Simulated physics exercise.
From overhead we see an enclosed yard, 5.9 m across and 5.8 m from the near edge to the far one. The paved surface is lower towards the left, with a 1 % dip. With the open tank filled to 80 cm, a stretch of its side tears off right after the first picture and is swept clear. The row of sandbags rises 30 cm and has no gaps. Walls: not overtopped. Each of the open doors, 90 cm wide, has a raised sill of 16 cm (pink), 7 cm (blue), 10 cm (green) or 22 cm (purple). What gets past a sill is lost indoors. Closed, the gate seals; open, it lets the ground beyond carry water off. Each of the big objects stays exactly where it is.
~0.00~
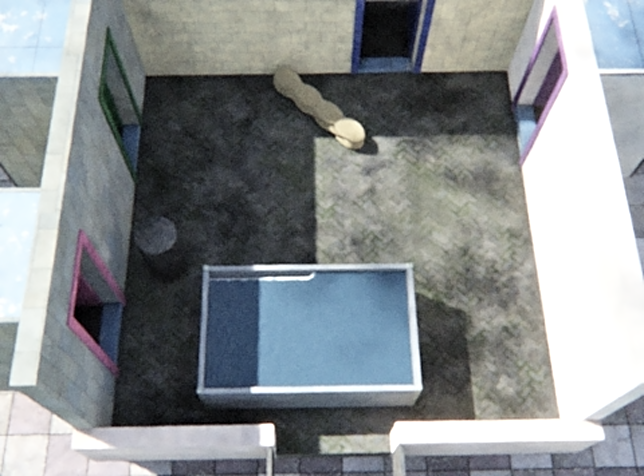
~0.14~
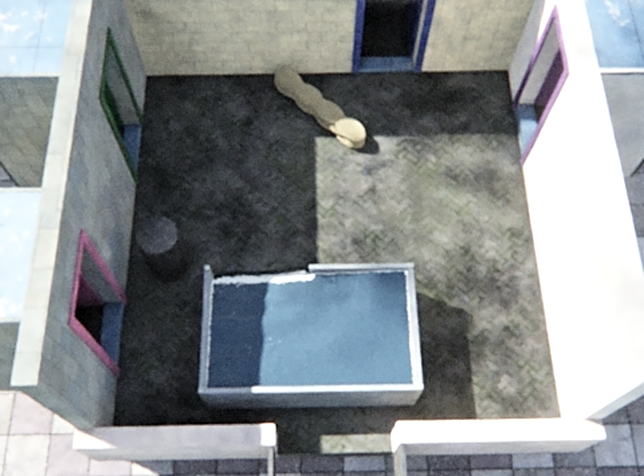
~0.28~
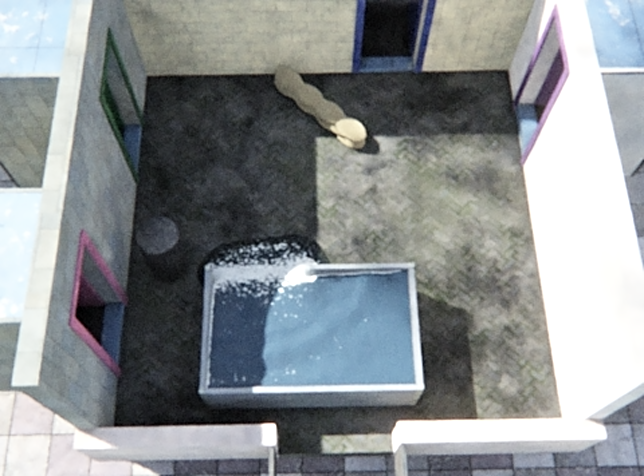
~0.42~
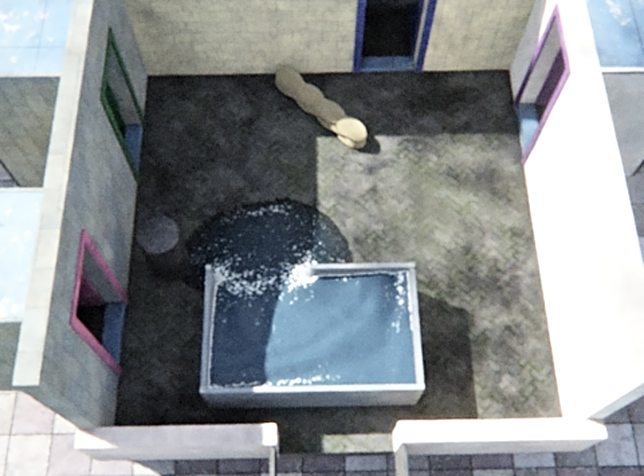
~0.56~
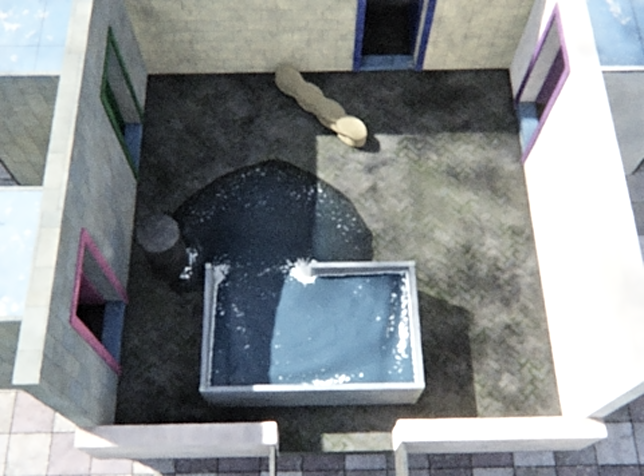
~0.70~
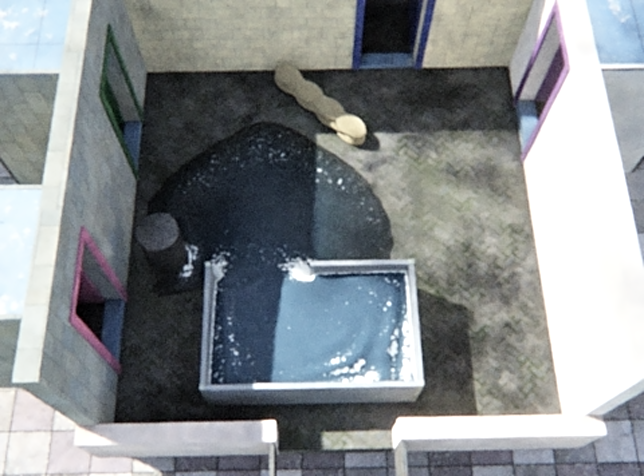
The clip opens on a walled yard seen from above, with still water filling a rectangular open tank near a curved row of sandbags. Part of the tank's far side gives way, and water pours through the gap, spreading in a widening dark pool across the paving and around a grey cylinder at left.
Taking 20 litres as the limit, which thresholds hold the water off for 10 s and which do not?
Result: My guess is the pink door lets through less than the limit; my guess is the blue door lets through less than the limit; my guess is the green door lets through more than the limit; my guess is the purple door lets through less than the limit.
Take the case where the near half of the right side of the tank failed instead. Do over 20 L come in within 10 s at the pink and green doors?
For pink, too little; for green, too little.
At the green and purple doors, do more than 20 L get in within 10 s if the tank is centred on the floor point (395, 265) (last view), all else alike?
So the green door tops the limit and the purple door keeps within it.
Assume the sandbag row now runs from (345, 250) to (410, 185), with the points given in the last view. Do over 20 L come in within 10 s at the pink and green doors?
So the pink door comes out low enough while the green door comes out too high.
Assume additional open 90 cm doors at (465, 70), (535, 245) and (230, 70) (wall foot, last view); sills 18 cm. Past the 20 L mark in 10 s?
First doorway falls short, second falls short, third gets there.
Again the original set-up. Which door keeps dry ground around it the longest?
That's the purple door.
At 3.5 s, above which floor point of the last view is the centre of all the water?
Near (265, 199).
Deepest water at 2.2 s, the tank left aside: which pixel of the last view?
Look around (159, 73).
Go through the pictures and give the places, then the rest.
The first picture shows still water, 80 cm deep, in the open tank at (309, 328).
In the second picture, water pours out on the open tank's far side and has run 0.7 m, to a hidden place; typically 10 cm deep outside, 80 cm at the open tank's back.
In the third picture, water pours out on the open tank's far side and has run 1.0 m, to (309, 245); typically 13 cm deep outside, 79 cm at the open tank's back.
In the fourth picture, the front is at (293, 205), 1.5 m from the gap on the open tank's far side; 2.5 m2 of floor is under water; 73 cm left at the back of the open tank.
In the fifth picture, the front is at (281, 165), 2.1 m from the gap on the open tank's far side; 4.4 m2 of floor is under water; 68 cm left at the back of the open tank.
In the sixth picture, water pours out on the open tank's far side and has run 2.7 m, to (258, 128); typically 6 cm deep outside, 69 cm at the open tank's back.
After 1.4 s water covers 40 % of the floor and is deepest (40 cm) near (242, 278); pink door not reached, blue door not reached, green door 16 cm at the sill, 0 L in, purple door not reached.
After 2.2 s water covers 45 % of the floor and is deepest (56 cm) near (159, 73); pink door 2 cm at the sill, 0 L in, blue door 2 cm at the sill, 0 L in, green door 19 cm at the sill, 31 L in, purple door not reached.
After 3.5 s water covers 60 % of the floor and is deepest (35 cm) near (315, 117); pink door 3 cm at the sill, 0 L in, blue door 2 cm at the sill, 0 L in, green door 27 cm at the sill, 164 L in, purple door 4 cm at the sill, 0 L in.
After 6.0 s water covers 85 % of the floor and is deepest (22 cm) near (138, 180); pink door 6 cm at the sill, 0 L in, blue door 3 cm at the sill, 0 L in, green door 18 cm at the sill, 292 L in, purple door 8 cm at the sill, 0 L in.
After 10.0 s water covers 95 % of the floor and is deepest (17 cm) near (129, 268); pink door 12 cm at the sill, 0 L in, blue door 8 cm at the sill, 0 L in, green door 12 cm at the sill, 343 L in, purple door 6 cm at the sill, 0 L in.
